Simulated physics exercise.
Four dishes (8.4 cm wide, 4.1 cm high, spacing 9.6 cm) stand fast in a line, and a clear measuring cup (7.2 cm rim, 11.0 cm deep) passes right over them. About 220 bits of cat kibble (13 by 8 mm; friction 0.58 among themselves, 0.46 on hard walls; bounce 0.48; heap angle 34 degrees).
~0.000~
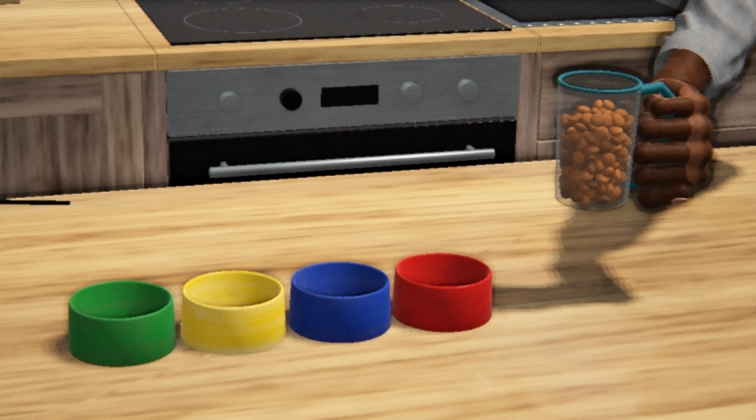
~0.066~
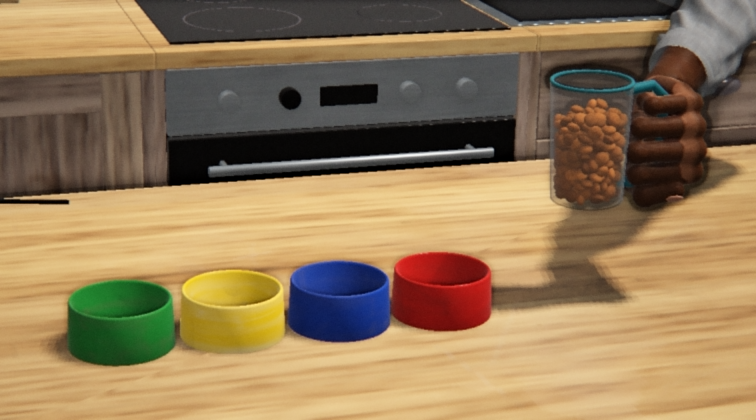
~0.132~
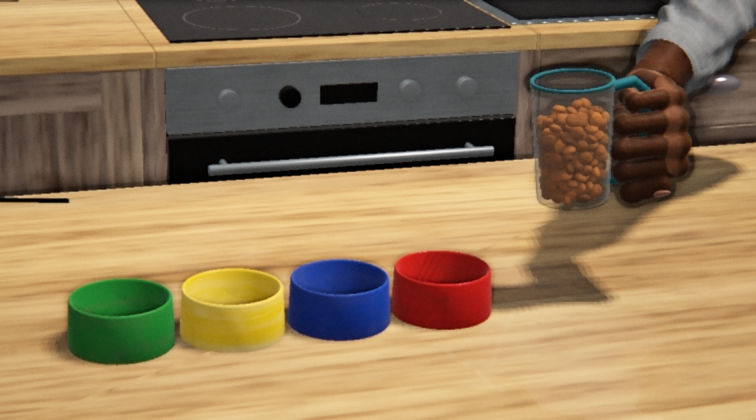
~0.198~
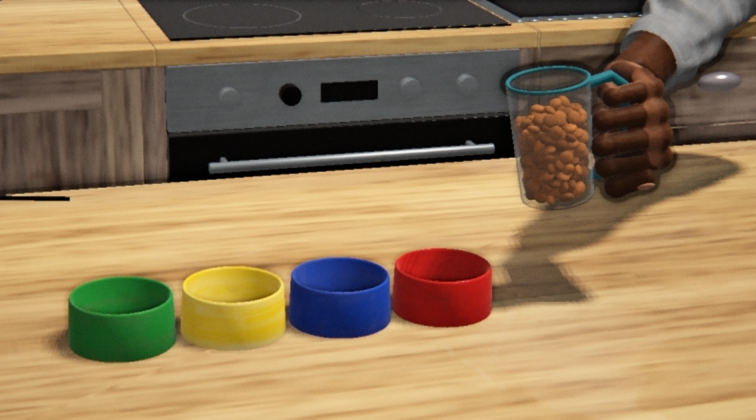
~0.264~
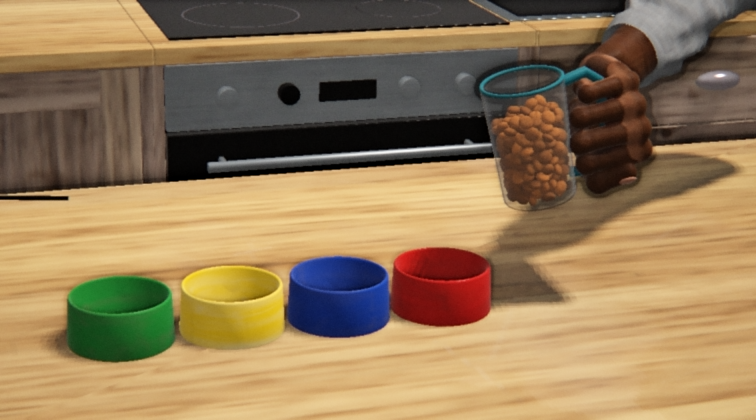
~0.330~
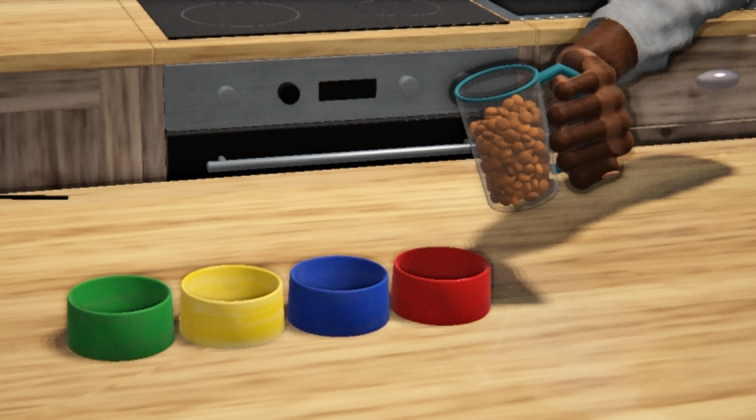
A hand moves a clear cup of brown pieces left, gradually tilting it toward four colored dishes.
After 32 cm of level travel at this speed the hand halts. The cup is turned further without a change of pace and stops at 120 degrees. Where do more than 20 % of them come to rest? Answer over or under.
Red under, blue under, green over, yellow under, counter over.
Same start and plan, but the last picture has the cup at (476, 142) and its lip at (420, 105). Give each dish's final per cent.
Red 0, blue 0, green 60, yellow 10.
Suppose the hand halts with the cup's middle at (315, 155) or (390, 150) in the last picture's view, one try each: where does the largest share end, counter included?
Most goes to: Yellow; blue.
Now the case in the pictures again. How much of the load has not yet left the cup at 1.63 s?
Roughly 100 per cent.
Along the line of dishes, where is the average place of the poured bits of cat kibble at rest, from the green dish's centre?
Some 2 cm to the right.
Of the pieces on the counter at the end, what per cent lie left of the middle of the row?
Some 100 per cent.
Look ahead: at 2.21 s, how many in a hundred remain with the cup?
Some 30 per cent of the load.
After 1.11 s, tilt 65 degrees; cup holds 100 %.
After 1.63 s, tilt 97 degrees; cup holds 100 %.
Then, at 2.21 s, tilt 120 degrees; cup holds 30 %, green 35 %, yellow 5 %.
At rest (3.1 s), red 0 %, blue 0 %, green 60 %, yellow 5 %, counter 35 %.
